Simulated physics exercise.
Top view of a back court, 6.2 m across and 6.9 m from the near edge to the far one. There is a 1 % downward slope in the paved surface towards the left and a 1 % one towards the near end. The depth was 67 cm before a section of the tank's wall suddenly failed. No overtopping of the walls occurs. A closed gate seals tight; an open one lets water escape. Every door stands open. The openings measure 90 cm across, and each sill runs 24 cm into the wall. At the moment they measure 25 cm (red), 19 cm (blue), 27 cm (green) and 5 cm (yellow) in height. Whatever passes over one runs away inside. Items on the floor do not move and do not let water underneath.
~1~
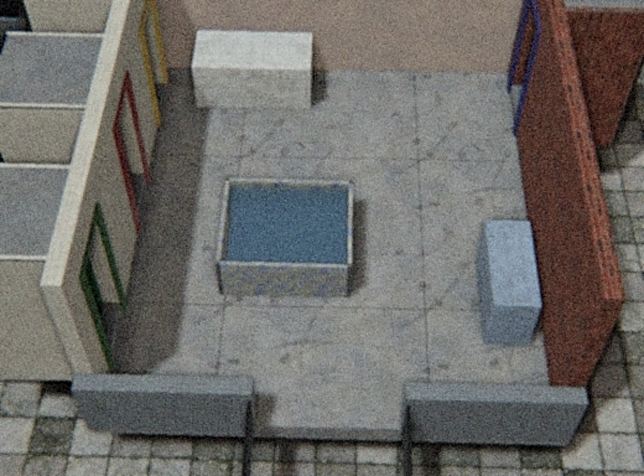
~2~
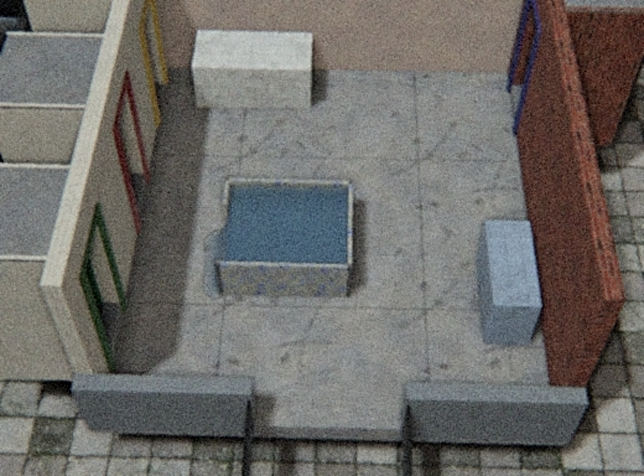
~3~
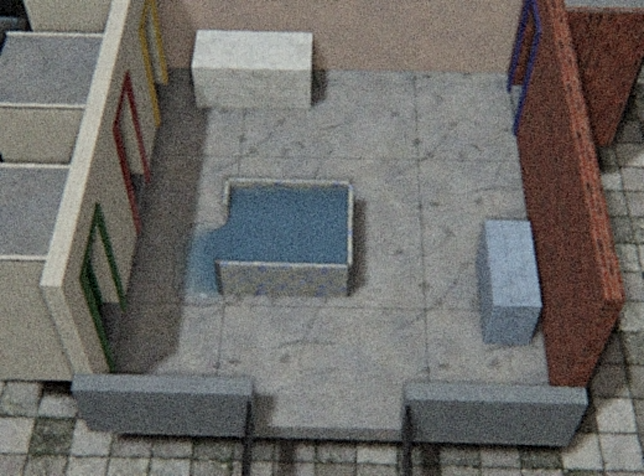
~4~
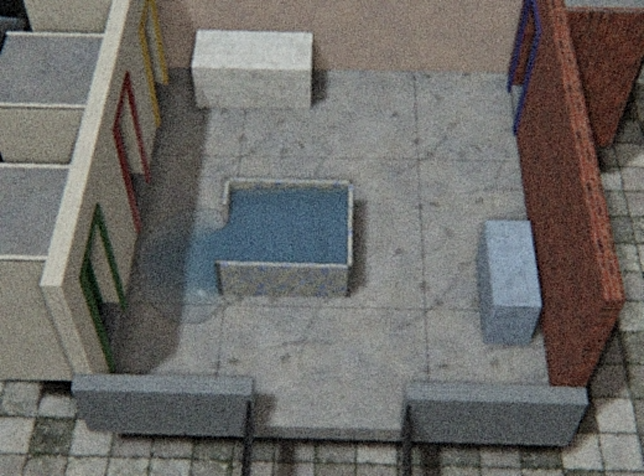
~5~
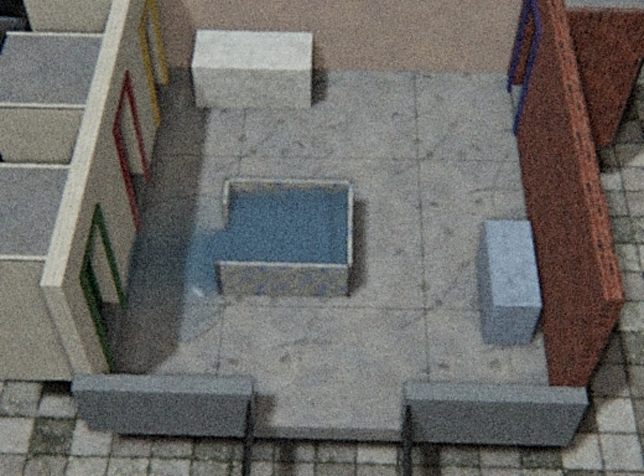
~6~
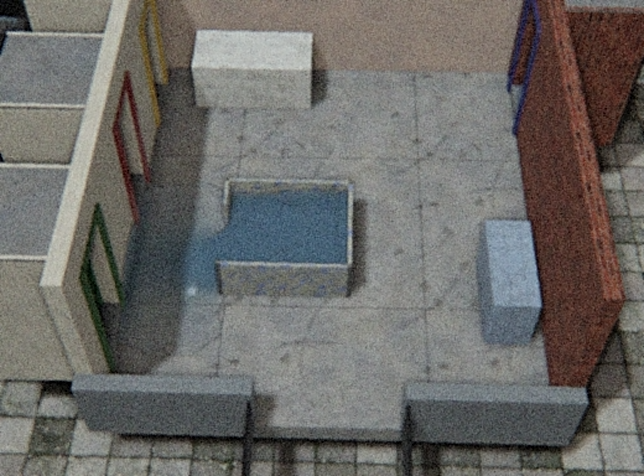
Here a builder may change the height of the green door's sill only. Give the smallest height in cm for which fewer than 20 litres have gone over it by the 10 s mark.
About 19 cm.
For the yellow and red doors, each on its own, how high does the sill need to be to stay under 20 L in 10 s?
You'd want some 11.0 cm at yellow and some 17 cm at red.
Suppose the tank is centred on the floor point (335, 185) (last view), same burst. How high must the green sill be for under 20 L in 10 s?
In that case about 9.5 cm.
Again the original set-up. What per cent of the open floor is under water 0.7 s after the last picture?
Close to 15 per cent of it is wet.
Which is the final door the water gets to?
Answer: Blue.
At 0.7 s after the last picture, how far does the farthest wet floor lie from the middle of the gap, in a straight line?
3.2 m.
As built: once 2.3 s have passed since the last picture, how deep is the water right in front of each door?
Door by door, in centimetres - red 14, blue 0, green 16, yellow 4.
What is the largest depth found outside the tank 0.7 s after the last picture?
45 cm.
Then, 0.7 s after the last picture water covers 15 % of the floor, deepest (45 cm) near (143, 269); 25 cm at the green door, 0 litres in over its 27 cm sill.
Then, 2.3 s after the last picture water covers 40 % of the floor, deepest (32 cm) near (109, 394); 16 cm at the green door, 2 litres in over its 27 cm sill.
Then, 9.3 s after the last picture water covers 95 % of the floor, deepest (10 cm) near (106, 406); 7 cm at the green door, 2 litres in over its 27 cm sill.
At the green door as built, the water peaked near 26 cm, 0.9 s after the last picture.
With a sill of 15.5 cm, 41 litres would have come in within the 10 s; with 21 cm, 12 litres. So under 20 litres takes about 19 cm.
